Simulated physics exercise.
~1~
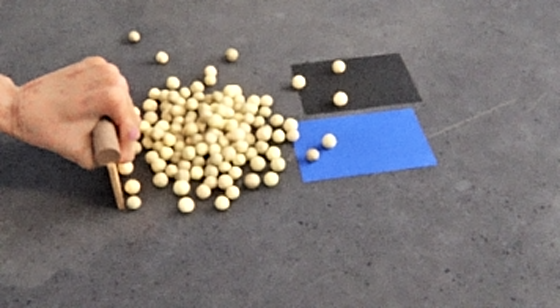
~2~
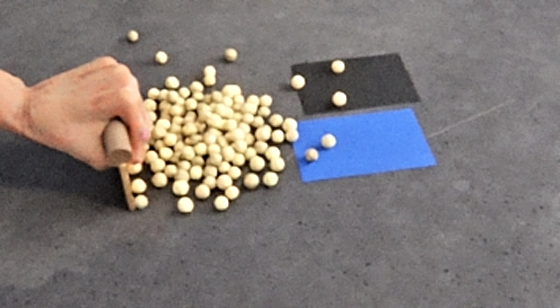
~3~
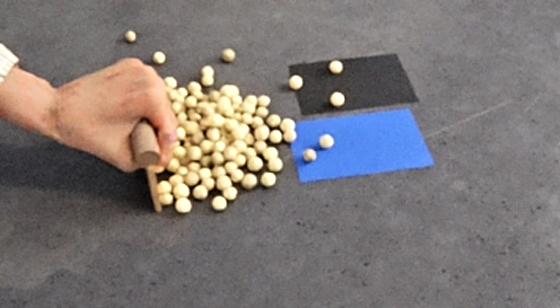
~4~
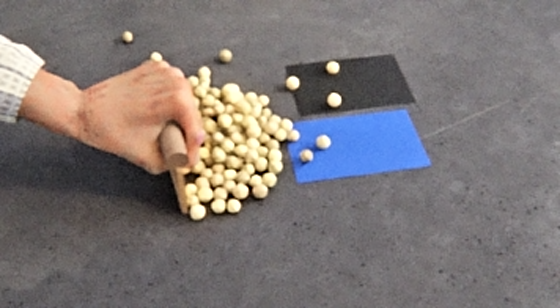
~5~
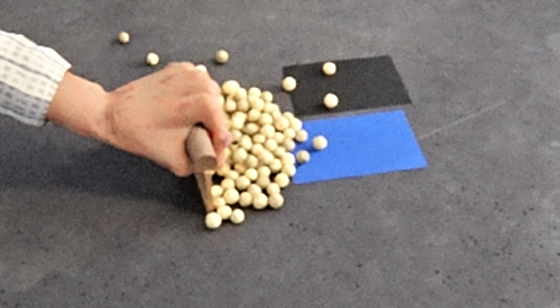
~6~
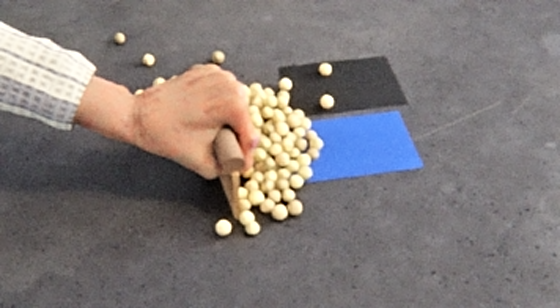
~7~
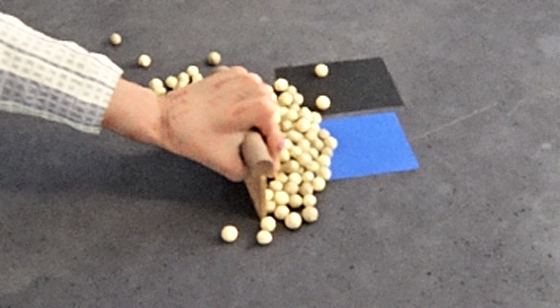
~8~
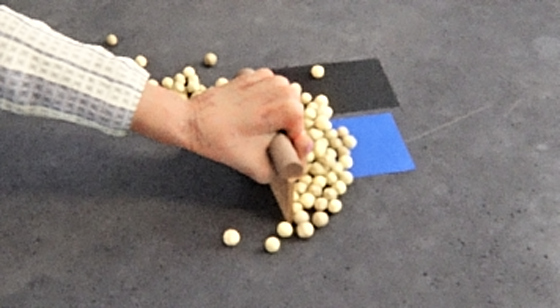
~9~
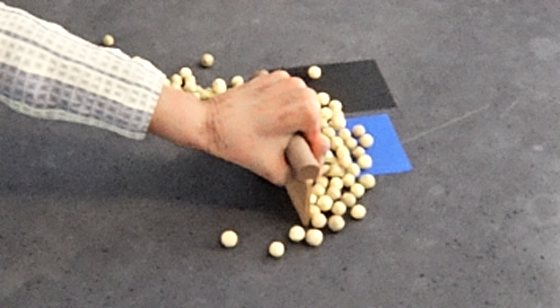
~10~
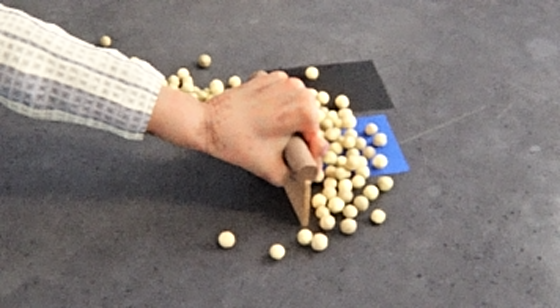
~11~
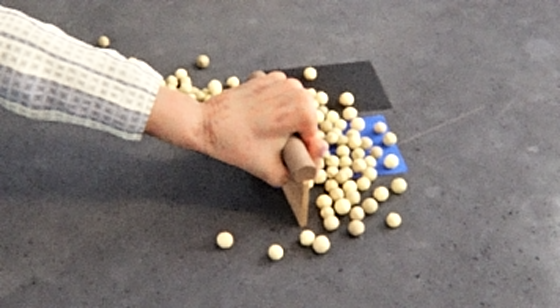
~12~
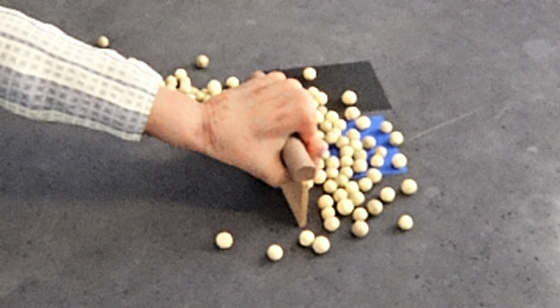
A hand gripping a wooden scraper pushed a heap of small pale balls to the right across a dark gray surface, then stopped as they spread over much of the blue sheet, with a few on the black one and many resting off both.
